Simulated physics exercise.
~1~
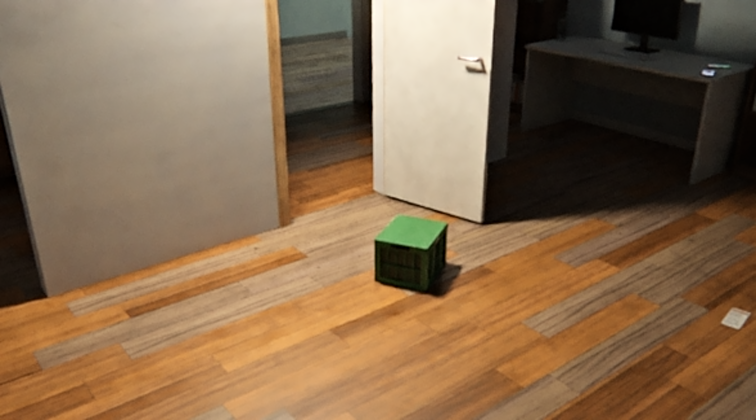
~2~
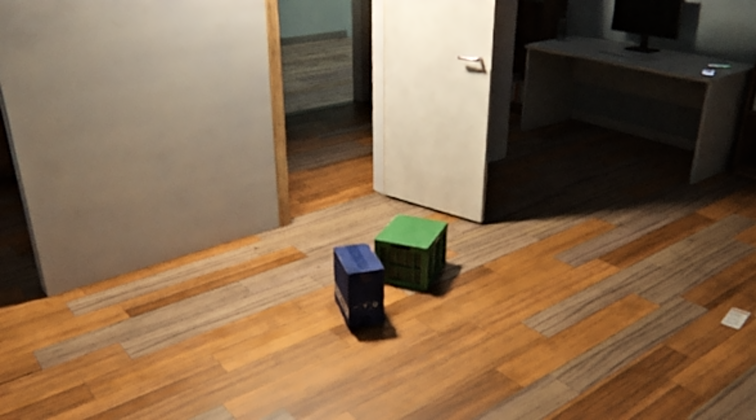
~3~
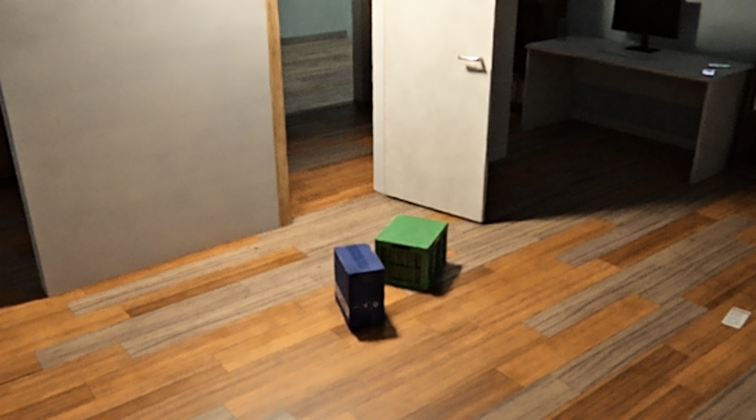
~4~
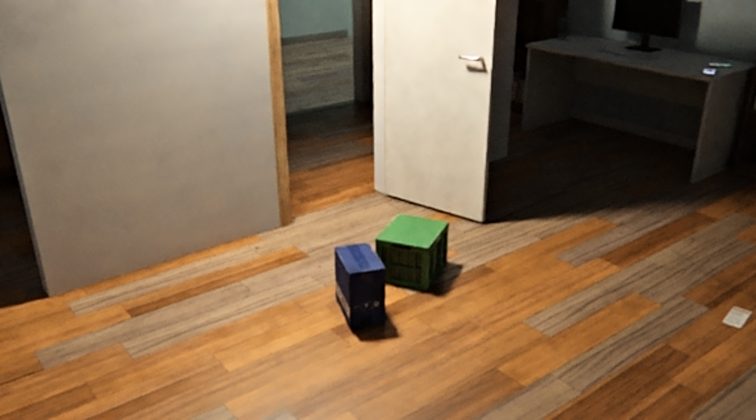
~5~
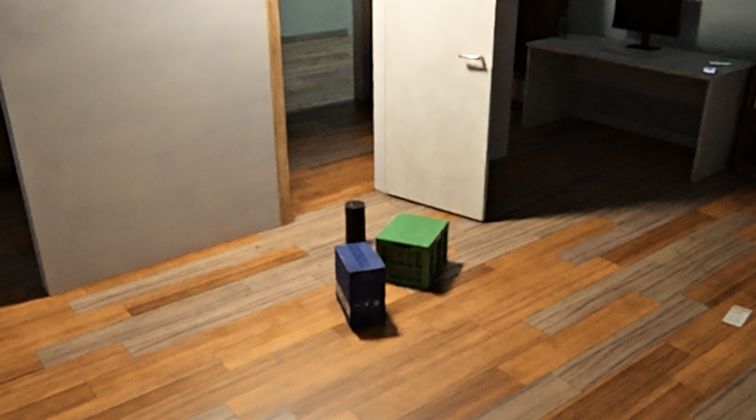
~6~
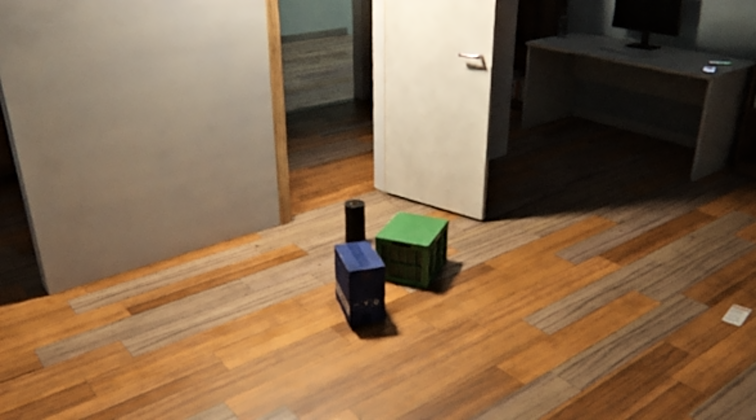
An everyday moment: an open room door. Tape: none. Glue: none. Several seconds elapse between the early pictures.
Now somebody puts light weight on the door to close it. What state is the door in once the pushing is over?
The attempt works.
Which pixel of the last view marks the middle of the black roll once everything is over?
End point in the final view: About (327, 223).
Then, 0.80 s later than the last frame, door at 85°.
Then, 1.50 s later than the last frame, door at 48°.
Then, 1.80 s later than the last frame, door at 31°; black roll moved about its own width near (333, 223).
Then, 2.10 s later than the last frame, door at 14°; black roll moved about its own width near (328, 223).
When it is over, door at 0°; moved from the start, black roll; the other 2 as before. End places, in pixels of the last picture, black roll near (328, 223).
